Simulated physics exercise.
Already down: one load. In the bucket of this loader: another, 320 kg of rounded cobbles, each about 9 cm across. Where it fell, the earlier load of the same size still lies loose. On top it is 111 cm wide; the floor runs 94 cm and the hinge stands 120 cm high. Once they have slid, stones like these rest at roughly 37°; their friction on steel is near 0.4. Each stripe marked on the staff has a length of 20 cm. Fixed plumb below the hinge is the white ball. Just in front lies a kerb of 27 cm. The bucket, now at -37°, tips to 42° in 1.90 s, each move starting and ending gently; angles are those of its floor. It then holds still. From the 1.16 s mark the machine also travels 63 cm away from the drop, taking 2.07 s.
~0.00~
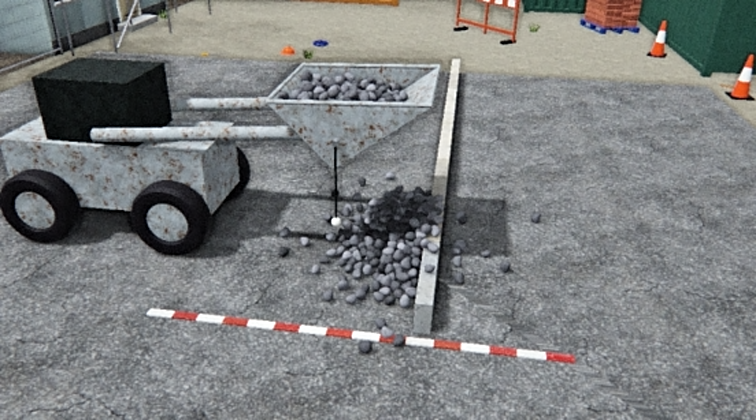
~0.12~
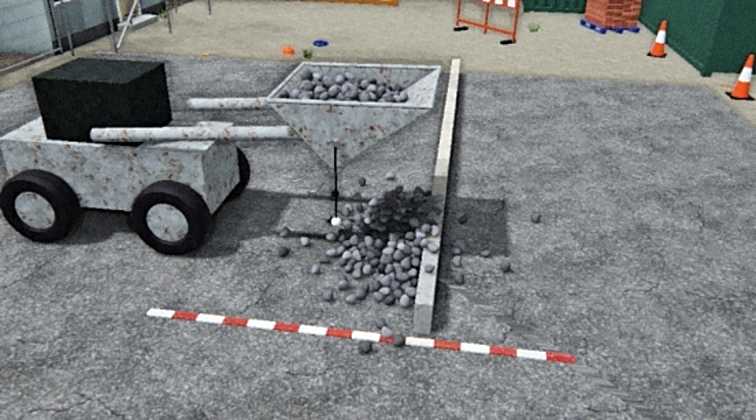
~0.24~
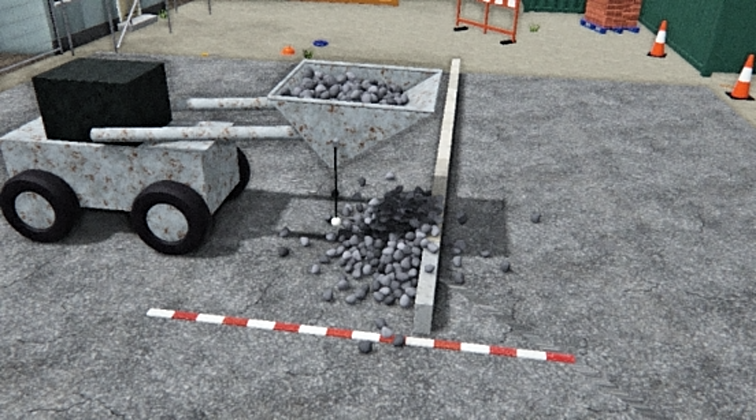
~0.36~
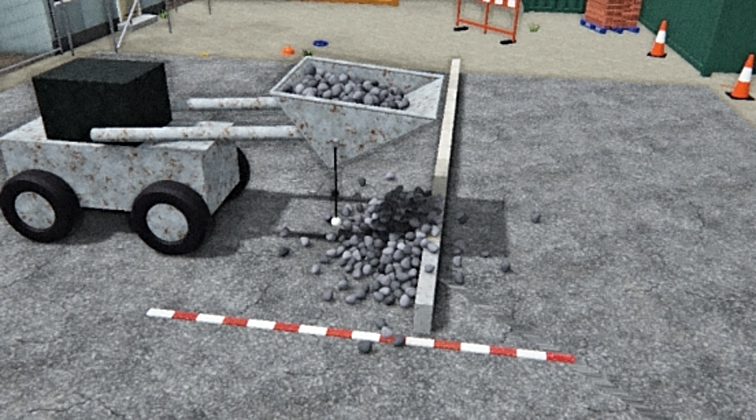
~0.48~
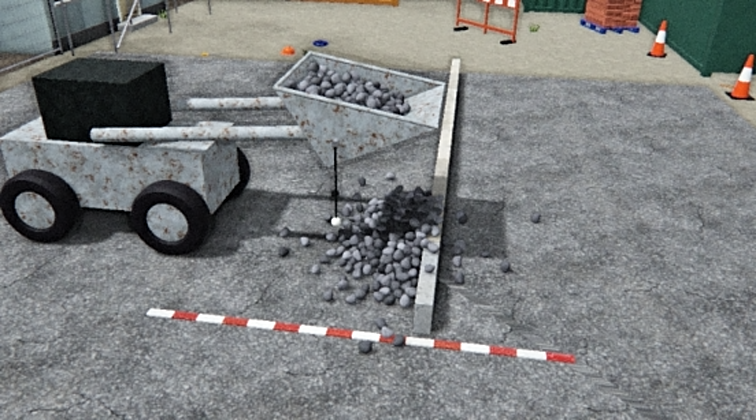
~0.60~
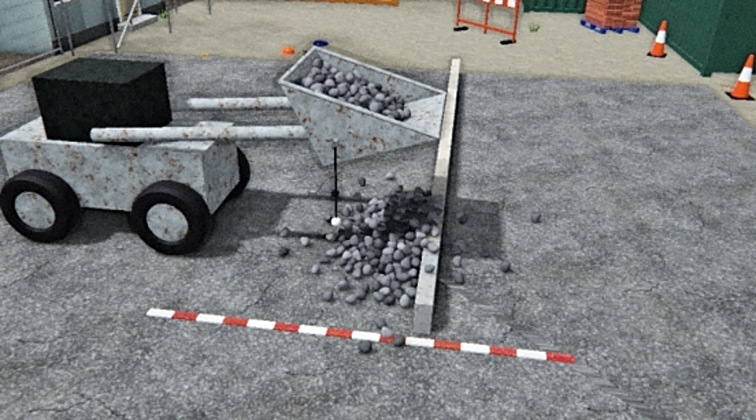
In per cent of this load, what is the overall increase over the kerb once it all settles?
25 out of 100, about.
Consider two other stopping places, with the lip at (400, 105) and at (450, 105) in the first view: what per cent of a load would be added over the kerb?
Near 0 in a hundred first, near 50 in a hundred second.
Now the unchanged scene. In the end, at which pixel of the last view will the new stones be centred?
Their centre ends up near (405, 231).
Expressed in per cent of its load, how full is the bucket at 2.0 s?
Still inside: Some 10 %.
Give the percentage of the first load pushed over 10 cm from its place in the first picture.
The answer is about 10 per cent.
After 1.4 s the floor is at 29°; in per cent of one load, 97 in the bucket, 100 on this side of the kerb, 3 over the kerb; the foremost stones are at (478, 243).
After 2.0 s the floor is at 42°; in per cent of one load, 12 in the bucket, 167 on this side of the kerb, 20 over the kerb; the foremost stones are at (510, 251).
After 3.7 s the floor is at 42°; in per cent of one load, 0 in the bucket, 172 on this side of the kerb, 28 over the kerb; the foremost stones are at (582, 276).
After 6.4 s the floor is at 42°; in per cent of one load, 0 in the bucket, 172 on this side of the kerb, 28 over the kerb; the foremost stones are at (582, 276). Net gain over the kerb, 25.
